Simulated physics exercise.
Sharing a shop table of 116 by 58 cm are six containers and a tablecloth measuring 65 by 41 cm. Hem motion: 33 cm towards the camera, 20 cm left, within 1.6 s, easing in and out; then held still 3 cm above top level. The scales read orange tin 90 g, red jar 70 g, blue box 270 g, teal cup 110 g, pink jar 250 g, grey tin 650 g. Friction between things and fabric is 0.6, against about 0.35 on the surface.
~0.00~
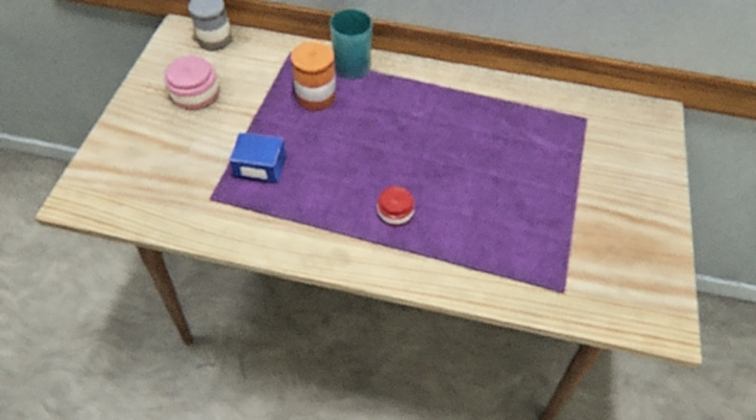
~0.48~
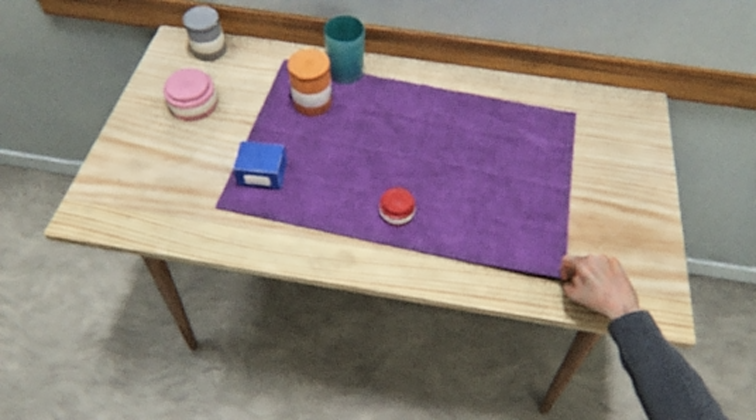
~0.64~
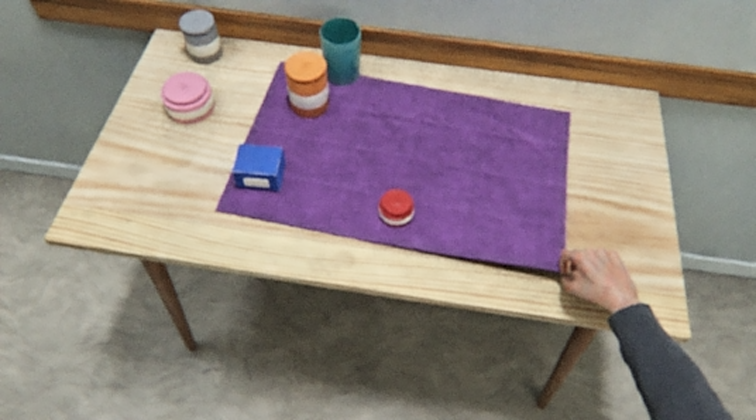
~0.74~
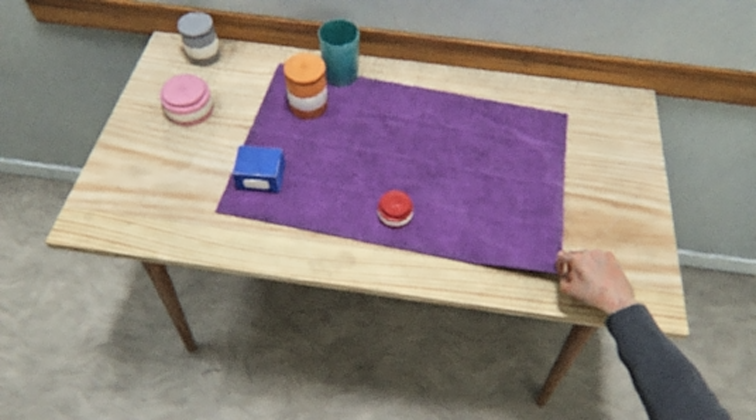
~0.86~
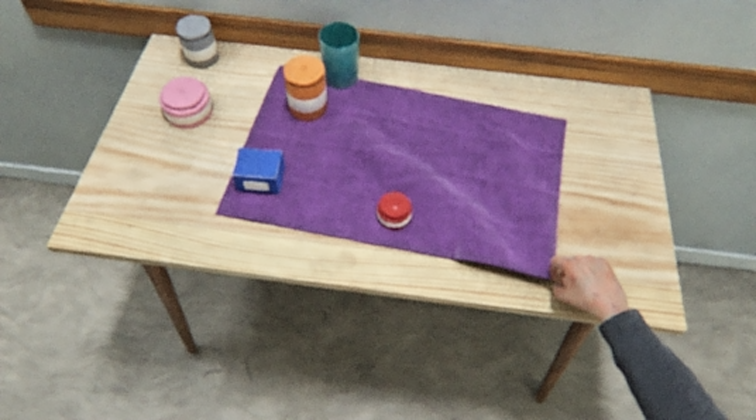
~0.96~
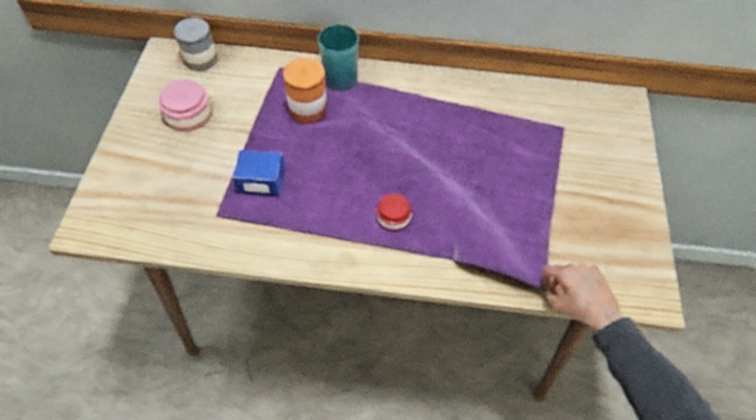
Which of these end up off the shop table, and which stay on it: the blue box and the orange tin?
Blue box on, orange tin on.
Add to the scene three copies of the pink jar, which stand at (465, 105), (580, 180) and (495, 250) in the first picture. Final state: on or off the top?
Log, in listed order - kept / lost / lost.
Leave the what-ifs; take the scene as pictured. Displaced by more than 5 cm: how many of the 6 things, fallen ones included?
The answer is 3 of them.
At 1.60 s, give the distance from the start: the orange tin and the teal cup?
I'd put the orange tin at some 8 centimetres and the teal cup at some 8 centimetres.
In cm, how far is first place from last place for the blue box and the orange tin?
Blue box 2 cm, orange tin 15 cm.
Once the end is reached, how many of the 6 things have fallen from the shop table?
It adds up to 1.
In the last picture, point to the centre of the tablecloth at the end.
Around (388, 240).
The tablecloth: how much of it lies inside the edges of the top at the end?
Near 70 in a hundred.
After 1.3 s, 95 % of the tablecloth is still over the top; orange tin 4 cm off its start, red jar 5 cm off its start, teal cup 4 cm off its start.
After 1.6 s, 90 % of the tablecloth is still over the top; orange tin 9 cm off its start, red jar 13 cm off its start, teal cup 9 cm off its start.
After 1.9 s, 75 % of the tablecloth is still over the top; orange tin 13 cm off its start at (345, 108), red jar 20 cm off its start at (338, 288), teal cup 13 cm off its start at (387, 60).
After 2.2 s, 70 % of the tablecloth is still over the top; orange tin 16 cm off its start, blue box 1 cm off its start, red jar over the edge.
After 3.8 s, 70 % of the tablecloth is still over the top; orange tin 16 cm off its start at (351, 116), blue box 1 cm off its start at (258, 171), red jar over the edge, teal cup 15 cm off its start at (392, 65).
